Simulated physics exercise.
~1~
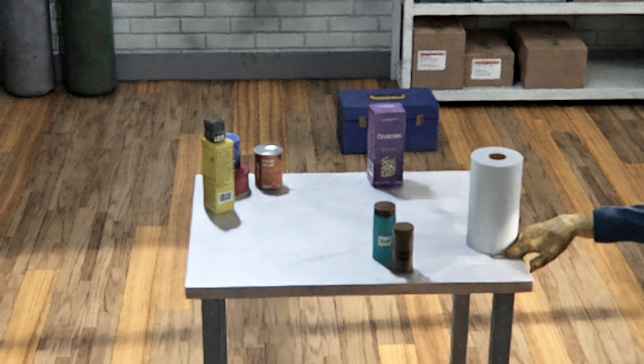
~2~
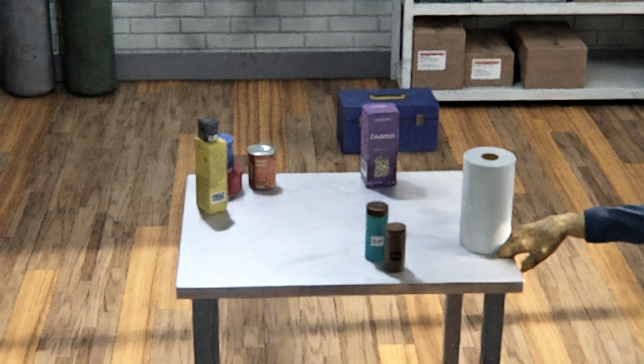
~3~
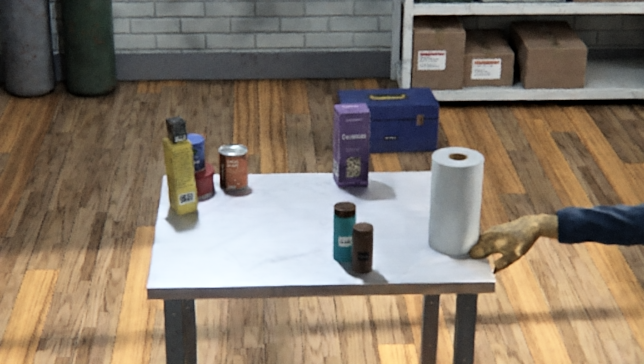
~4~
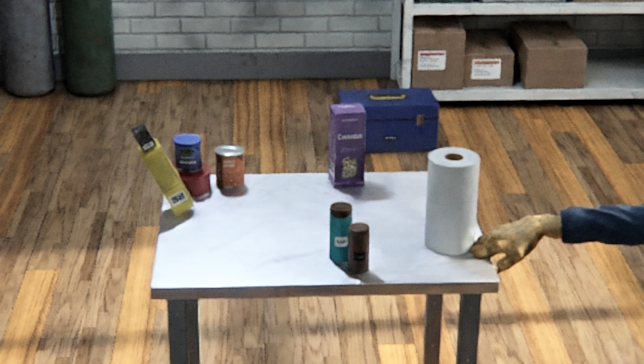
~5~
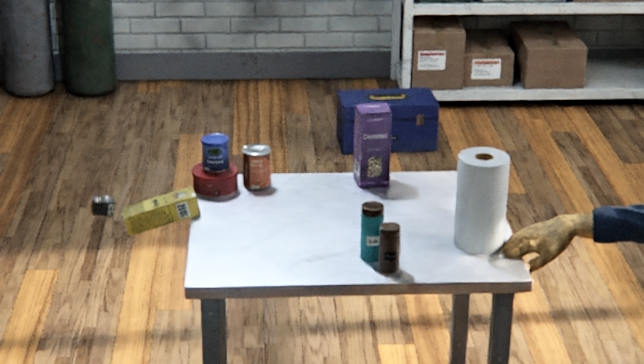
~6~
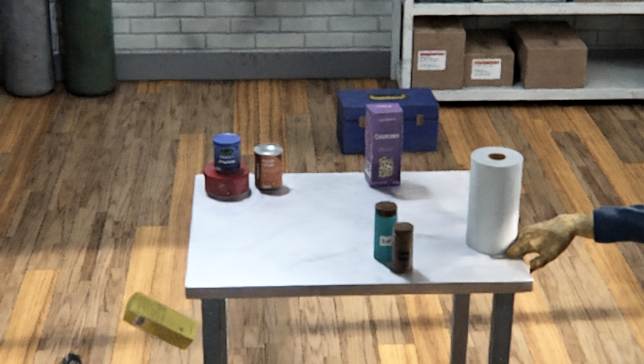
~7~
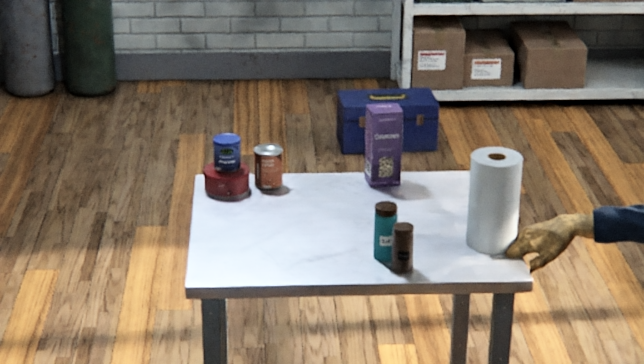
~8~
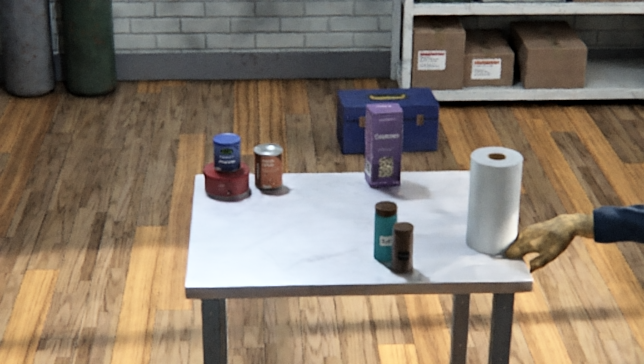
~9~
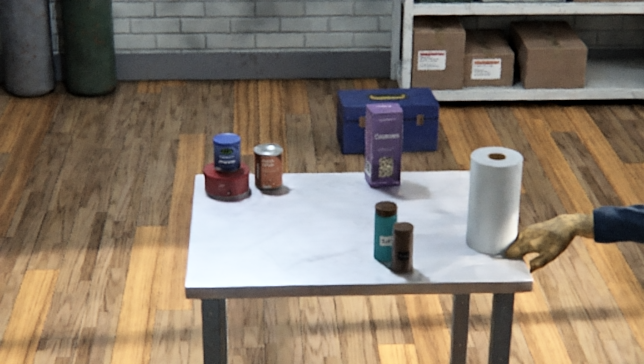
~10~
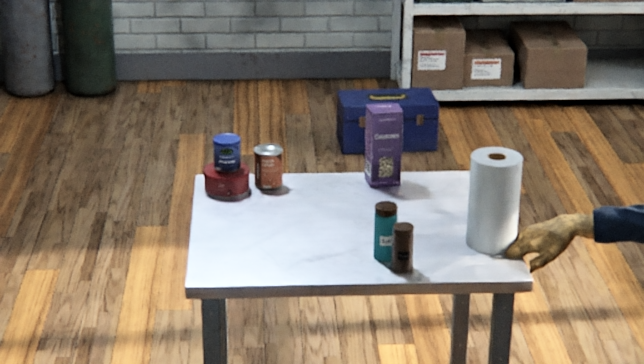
A gloved hand at the right edge of a small white table stays beside it as the table slides left and then back right. Seen from slightly above in a workshop with a wooden floor, it holds a white roll at right, a purple carton behind, turquoise and brown shakers in front, and a yellow carton topped by a black one near a blue tin, red tub and orange tin at left. As the table shifts left, the yellow and black pair tips left. Both drop off the left edge and fall from view. The other seven items remain standing on the still table.
